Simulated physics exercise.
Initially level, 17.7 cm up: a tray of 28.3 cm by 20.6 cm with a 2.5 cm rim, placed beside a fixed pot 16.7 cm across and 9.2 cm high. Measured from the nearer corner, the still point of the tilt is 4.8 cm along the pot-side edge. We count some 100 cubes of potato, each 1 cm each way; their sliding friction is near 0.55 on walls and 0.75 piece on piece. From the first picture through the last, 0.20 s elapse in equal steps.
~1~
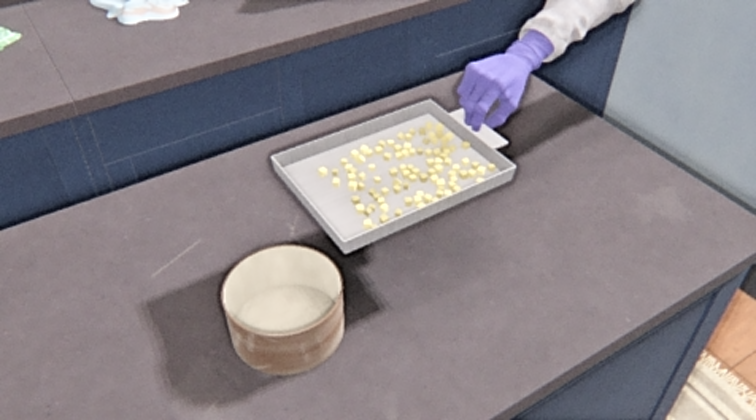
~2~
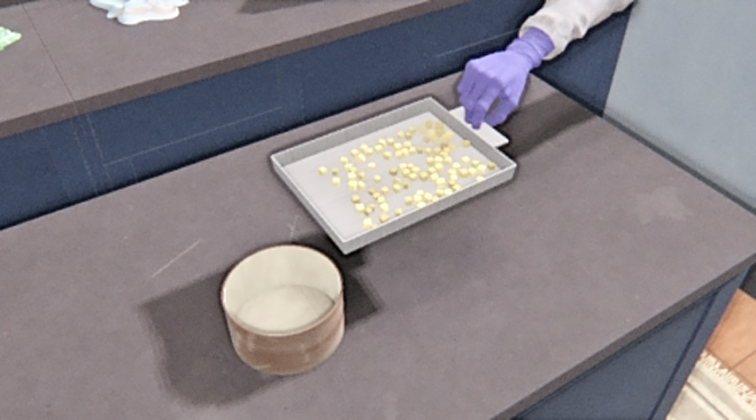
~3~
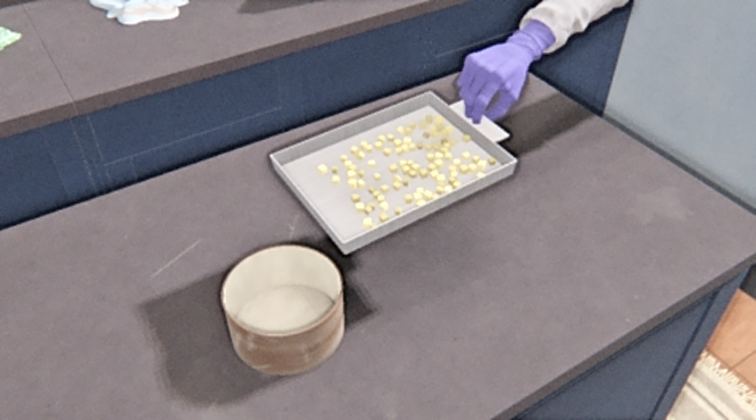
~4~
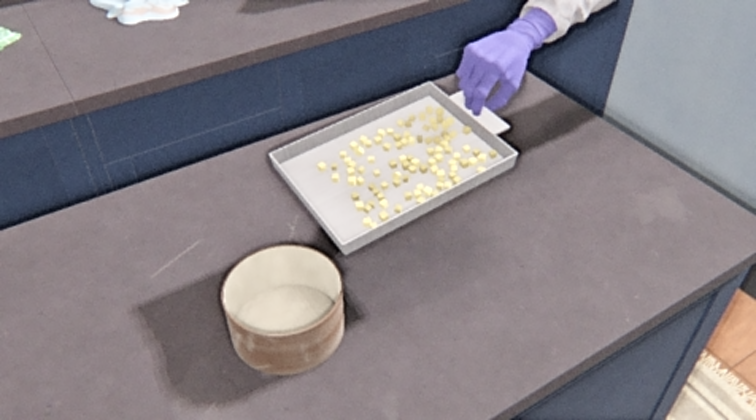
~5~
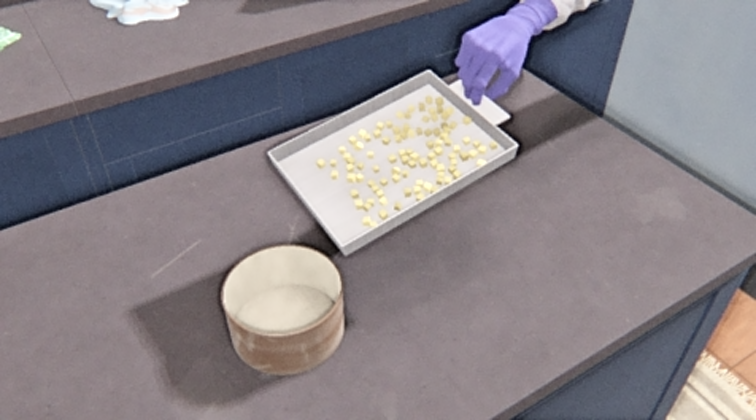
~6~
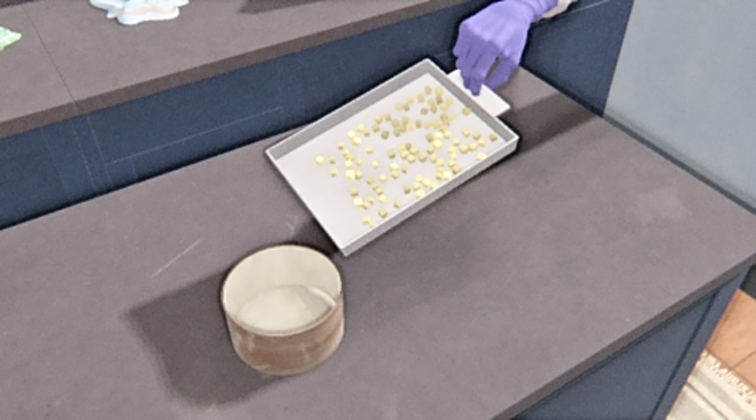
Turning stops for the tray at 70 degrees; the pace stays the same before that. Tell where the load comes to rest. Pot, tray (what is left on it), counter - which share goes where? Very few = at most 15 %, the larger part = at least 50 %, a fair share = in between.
Pot - a fair share, tray - a fair share, counter - a fair share.
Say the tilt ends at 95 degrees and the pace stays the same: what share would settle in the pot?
Around 55 %, I reckon.
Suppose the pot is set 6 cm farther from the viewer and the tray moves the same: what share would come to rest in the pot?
Close to 0 per cent, then.
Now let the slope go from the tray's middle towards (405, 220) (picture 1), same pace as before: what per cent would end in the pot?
Around 0 percent of them.
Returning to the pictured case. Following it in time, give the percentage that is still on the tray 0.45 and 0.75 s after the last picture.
In turn: 100, 50.
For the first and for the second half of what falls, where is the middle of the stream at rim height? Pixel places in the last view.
(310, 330) first, (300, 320) later, roughly.
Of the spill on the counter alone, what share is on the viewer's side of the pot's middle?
Near 100 in a hundred.
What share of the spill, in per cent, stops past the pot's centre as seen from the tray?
I'd put it at close to 100 per cent.
Then, 0.27 s after the last picture, tilt 43 degrees; the tray holds 100 %, the pot 0 %.
Then, 0.45 s after the last picture, tilt 61 degrees; the tray holds 100 %, the pot 0 %.
Then, 0.75 s after the last picture, tilt 70 degrees; the tray holds 50 %, the pot 25 %.
In the end, pot 35 %, tray 40 %, counter 30 %.
